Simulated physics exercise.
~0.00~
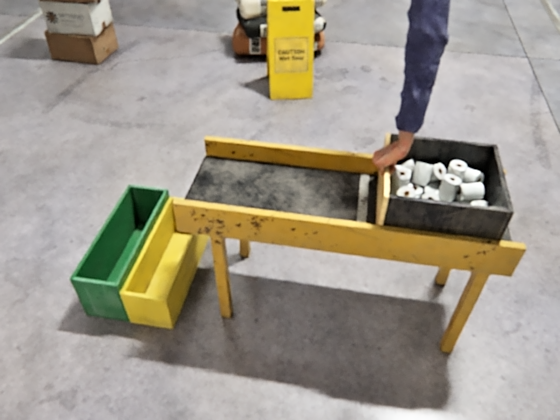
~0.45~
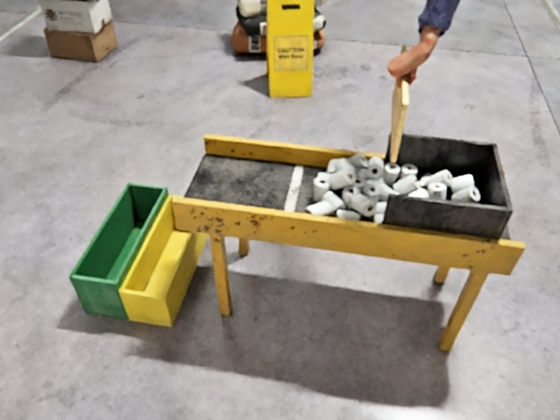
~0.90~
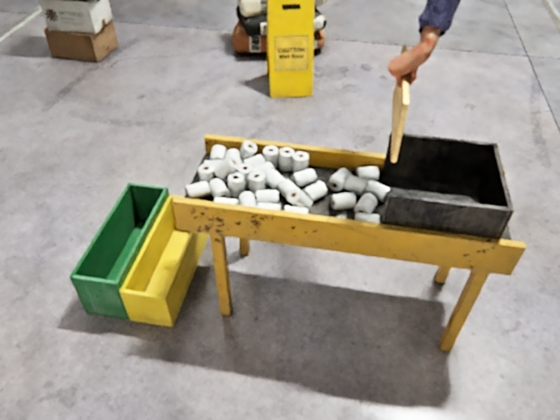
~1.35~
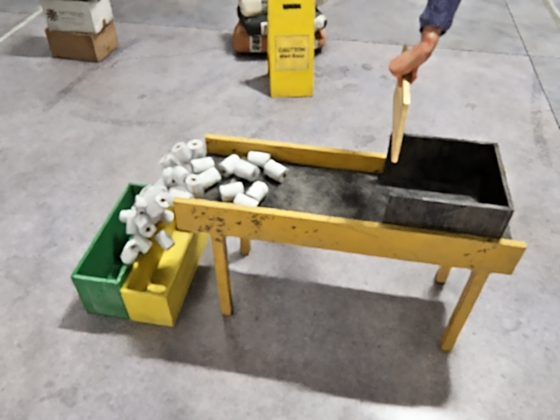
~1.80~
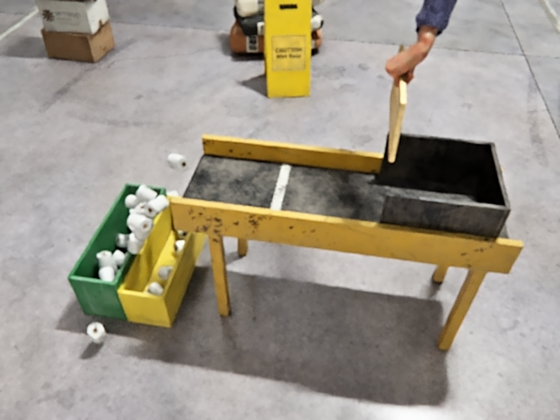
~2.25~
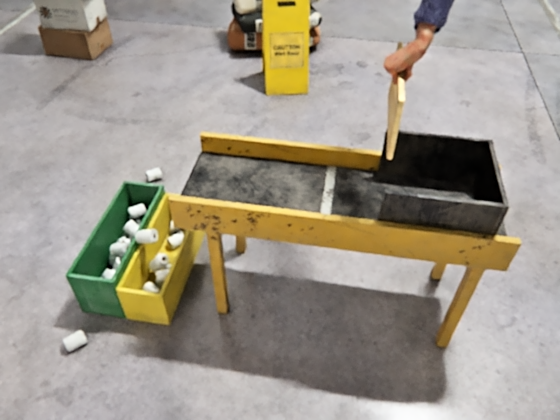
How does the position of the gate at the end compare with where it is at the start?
At the start the gate is down at the left side of the black pen, holding back the rolls. At the end it is held higher up by the hand, raised clear of the belt.
White paper rolls sit heaped in a black pen at the right end of a yellow-sided table with a dark belt, seen from above on a grey concrete floor. A hand reaches in from the top and lifts the wooden gate, and the rolls spread left along the belt, which carries a white stripe. They reach the left end and tumble off toward a yellow bin and a green one beyond it. The belt and pen are left empty. Rolls finish in both bins, with two on the floor by the green one, while the hand still holds the gate up.
